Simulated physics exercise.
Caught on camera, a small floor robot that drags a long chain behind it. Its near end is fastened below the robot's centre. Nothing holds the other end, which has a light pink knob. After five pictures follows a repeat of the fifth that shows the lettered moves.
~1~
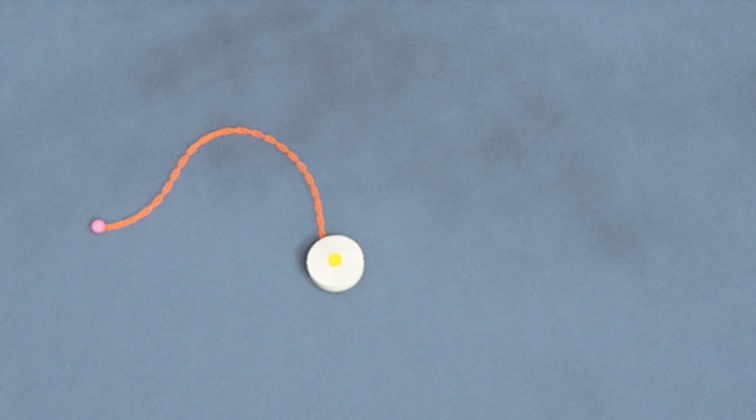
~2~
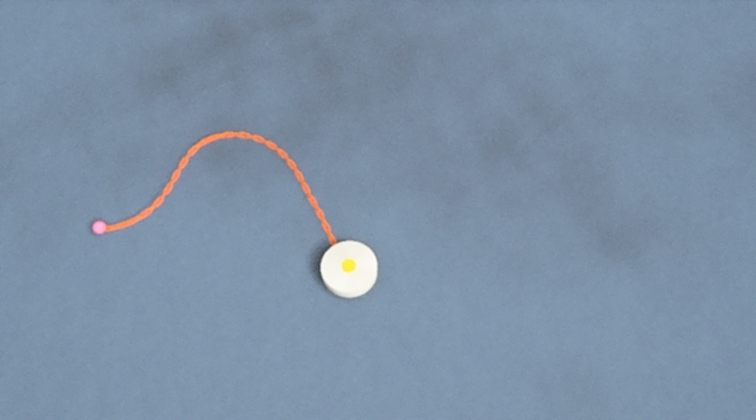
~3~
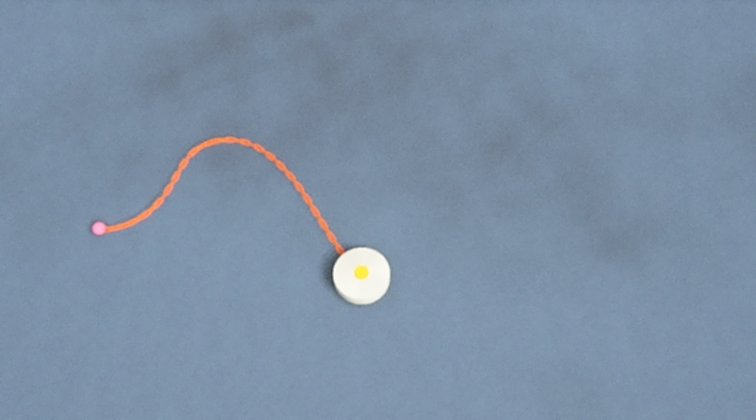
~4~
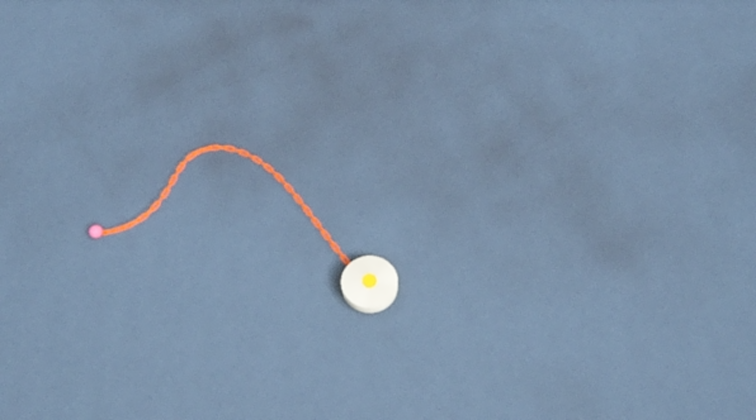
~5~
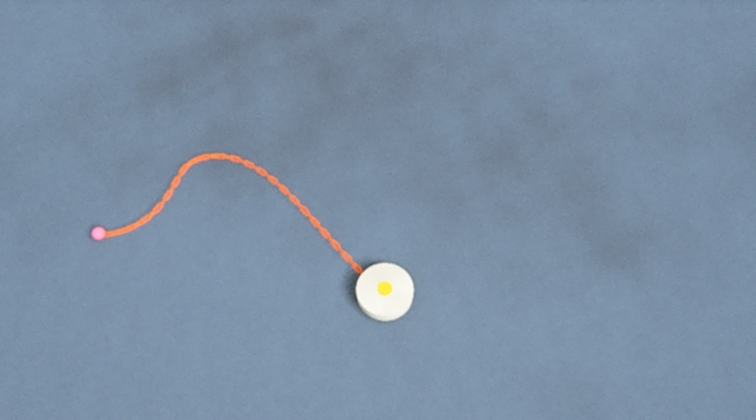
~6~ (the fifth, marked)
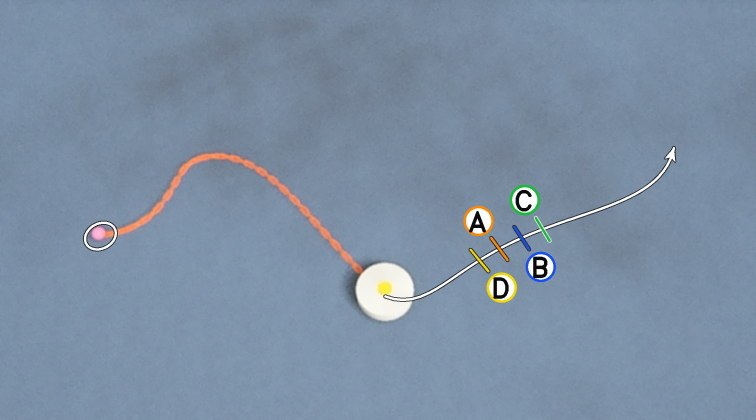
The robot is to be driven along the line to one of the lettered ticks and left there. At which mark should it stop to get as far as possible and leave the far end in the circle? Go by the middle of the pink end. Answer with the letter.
It should halt at A.
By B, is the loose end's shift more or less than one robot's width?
By then, less.
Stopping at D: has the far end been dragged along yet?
No.
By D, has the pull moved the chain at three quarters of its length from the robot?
By then, yes.
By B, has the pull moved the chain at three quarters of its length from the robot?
By then, yes.
On the marked copy, A at (499, 249); B at (522, 238); C at (543, 229); D at (479, 260); the ring at (100, 236); the route from (385, 296) via (546, 228) to (674, 148).
Taking A. A third of the way, robot (431, 288), middle of the chain (264, 191), free end (99, 233).
Two thirds of the way, robot (468, 264), middle of the chain (277, 206), free end (99, 233).
When it is over, robot (501, 244), middle of the chain (297, 219), free end (105, 232); the free end is still in its ring.
As for the rest, B drags the free end to (122, 226); C drags the free end to (142, 221); D is safe but short.
